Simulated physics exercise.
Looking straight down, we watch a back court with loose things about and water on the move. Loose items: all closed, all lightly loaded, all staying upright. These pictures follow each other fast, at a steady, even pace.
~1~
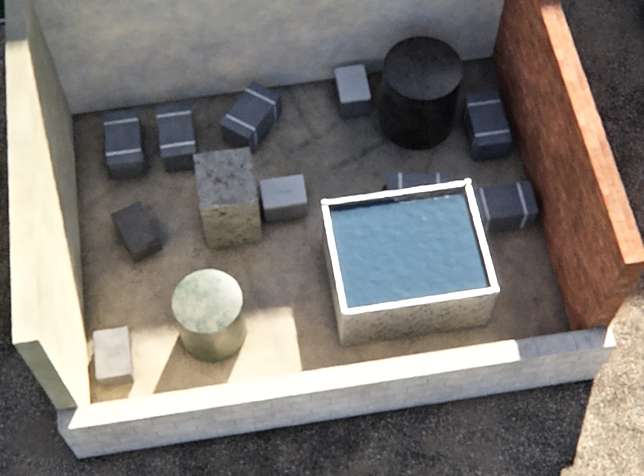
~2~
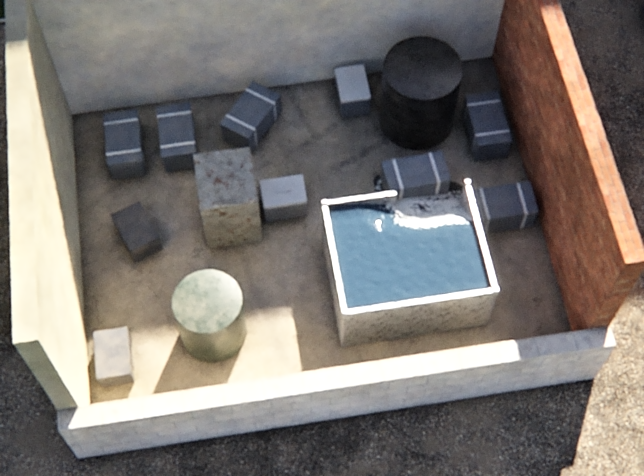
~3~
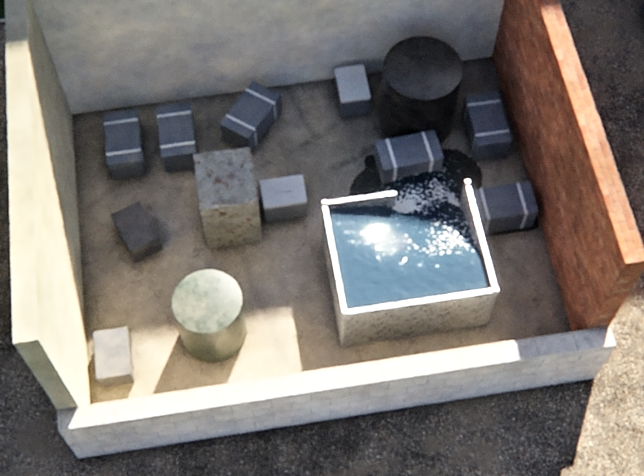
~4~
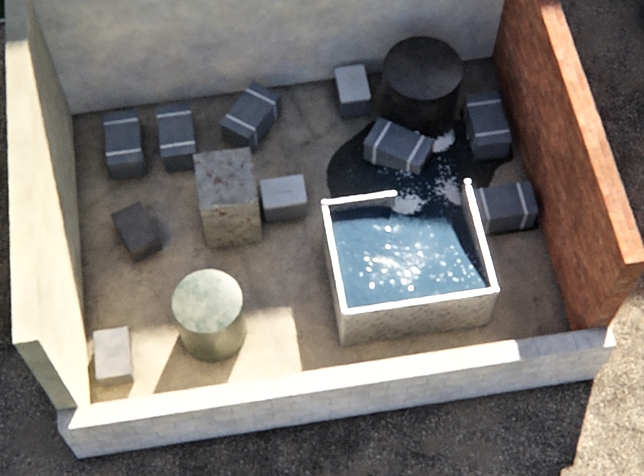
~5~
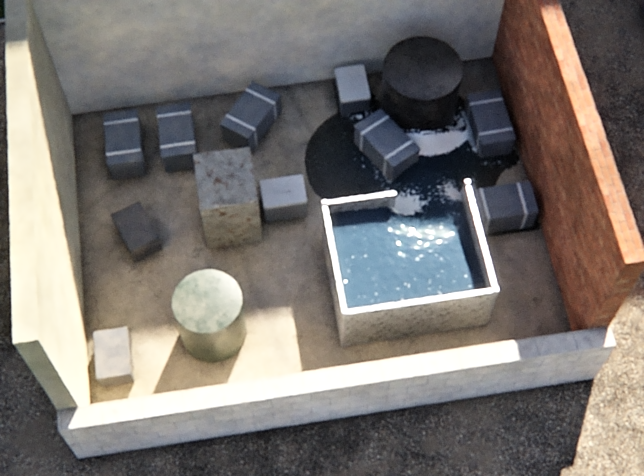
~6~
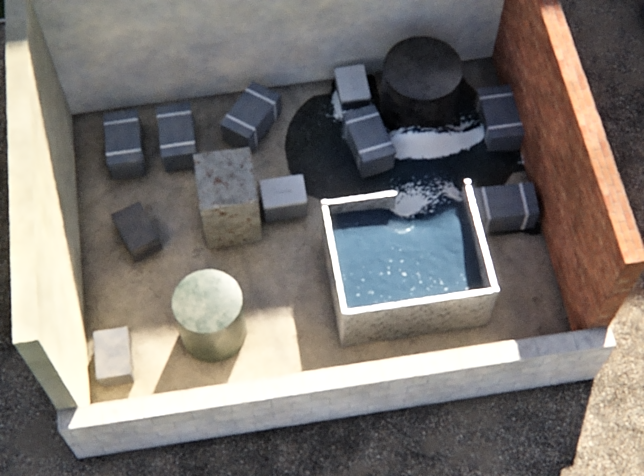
Walled yard with scattered dark trunks, water bursting through a pool's back wall, spreading across the ground and pushing one trunk leftward.
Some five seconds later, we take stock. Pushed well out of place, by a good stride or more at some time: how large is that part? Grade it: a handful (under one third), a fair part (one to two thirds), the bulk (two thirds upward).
The bulk.
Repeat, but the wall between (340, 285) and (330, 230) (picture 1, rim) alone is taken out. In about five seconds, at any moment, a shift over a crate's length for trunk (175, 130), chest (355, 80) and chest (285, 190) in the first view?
Went past that, fell short, fell short.
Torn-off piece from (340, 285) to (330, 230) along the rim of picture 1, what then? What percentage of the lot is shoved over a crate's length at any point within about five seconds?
50 percent, give or take.
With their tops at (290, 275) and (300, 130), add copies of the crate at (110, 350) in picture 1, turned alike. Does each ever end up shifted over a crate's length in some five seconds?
Outcome per entry: Stays where it is / gets dislodged.
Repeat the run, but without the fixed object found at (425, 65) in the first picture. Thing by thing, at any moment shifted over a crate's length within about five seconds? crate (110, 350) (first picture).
My call: Came up short.
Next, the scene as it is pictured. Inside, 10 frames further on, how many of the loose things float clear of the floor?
Counting them up gives 4.
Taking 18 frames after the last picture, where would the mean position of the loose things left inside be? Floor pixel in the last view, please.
Centre of the remaining clutter: Around (231, 206).
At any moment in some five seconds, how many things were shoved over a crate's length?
9.
A moment on, 1 of 10 are well off their spots; 1 afloat.
Next, 5 of 10 are well off their spots; 4 afloat.
Later, 7 of 10 are well off their spots; 7 afloat.
In the end, 8 of 10 are well off their spots, and 9 have been at some point; 7 afloat.
